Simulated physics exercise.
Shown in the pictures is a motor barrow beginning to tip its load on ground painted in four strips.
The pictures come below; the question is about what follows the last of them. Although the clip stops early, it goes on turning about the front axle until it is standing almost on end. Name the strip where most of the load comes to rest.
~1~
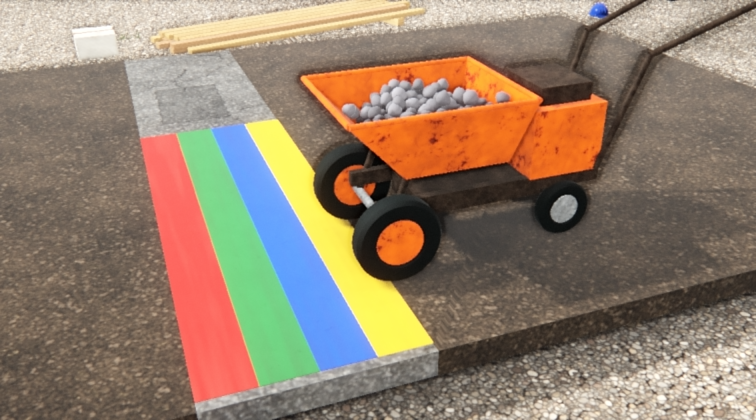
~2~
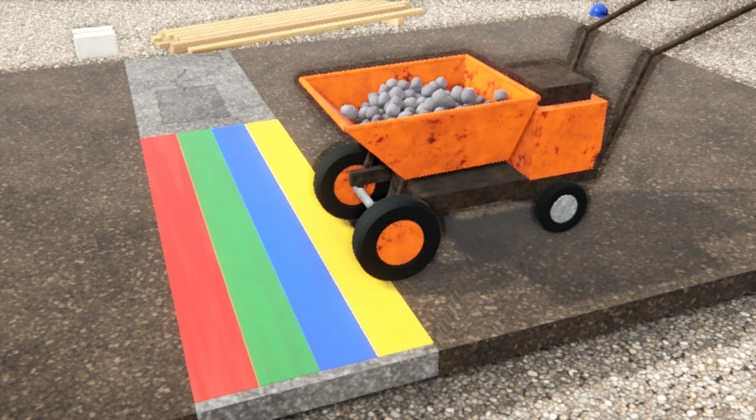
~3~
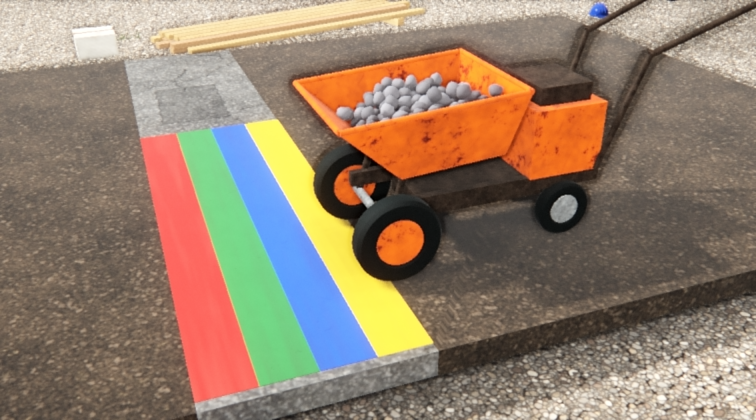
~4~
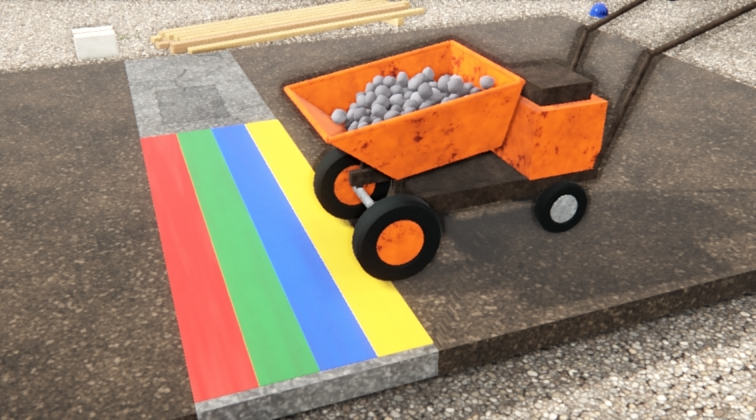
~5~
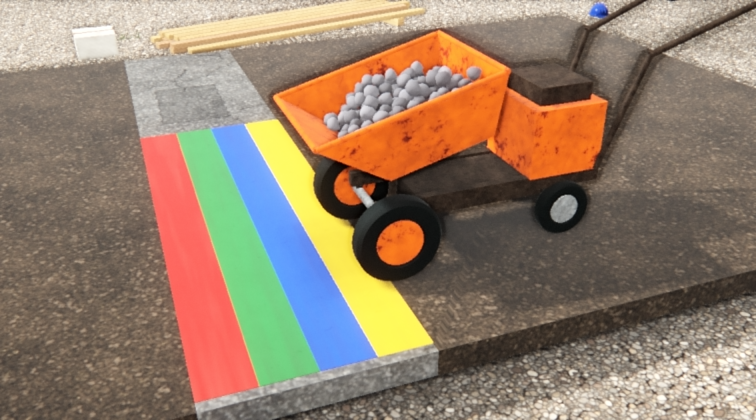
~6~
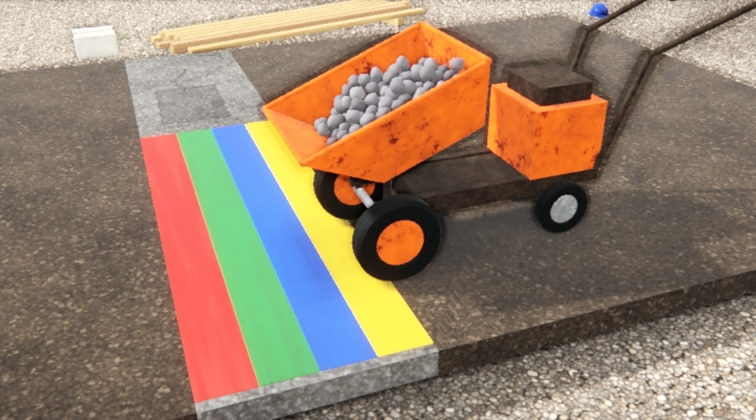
Red.
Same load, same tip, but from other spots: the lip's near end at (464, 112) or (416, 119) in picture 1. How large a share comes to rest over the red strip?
Around 10 % the first time and around 10 % the second.
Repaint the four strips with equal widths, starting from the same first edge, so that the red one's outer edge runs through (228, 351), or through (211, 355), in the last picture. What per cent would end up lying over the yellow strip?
Shares: 0 %; then 0 %.
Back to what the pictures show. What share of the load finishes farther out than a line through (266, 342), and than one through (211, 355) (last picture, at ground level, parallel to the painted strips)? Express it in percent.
I'd say about 70 and about 30 in a hundred.
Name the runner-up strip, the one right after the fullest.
Behind the top strip comes the green strip.
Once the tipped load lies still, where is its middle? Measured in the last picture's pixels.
Near pixel (199, 272).
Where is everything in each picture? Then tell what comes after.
The first picture shows lip of the skip (349, 128), level; top of the load (433, 106), round cobbles; yellow strip (381, 310); blue strip (328, 322); green strip (273, 335); red strip (215, 348).
The second picture shows lip of the skip (347, 130), tipped barely; top of the load (431, 105).
The third picture shows lip of the skip (340, 134), tipped barely; top of the load (426, 103).
The fourth picture shows lip of the skip (329, 141), tipped a little; top of the load (434, 97).
The fifth picture shows lip of the skip (316, 151), tipped clearly; top of the load (432, 93).
The sixth picture shows lip of the skip (303, 165), tipped clearly; top of the load (419, 88); yellow strip (381, 310); blue strip (328, 322); green strip (273, 335); red strip (215, 348).
Just after the last frame, skip tipped steeply; every one in the skip.
A moment on, skip tipped right over; roughly two thirds in the skip; about a tenth over the green strip; roughly a quarter over the red strip; just a few off the paint.
Further on, skip tipped right over; roughly a quarter in the skip; roughly a quarter over the green strip; roughly a third over the red strip; roughly a quarter off the paint.
When it is over, skip tipped right over; roughly a quarter in the skip; not one over the yellow strip; not one over the blue strip; roughly a quarter over the green strip; roughly a third over the red strip; roughly a quarter off the paint.
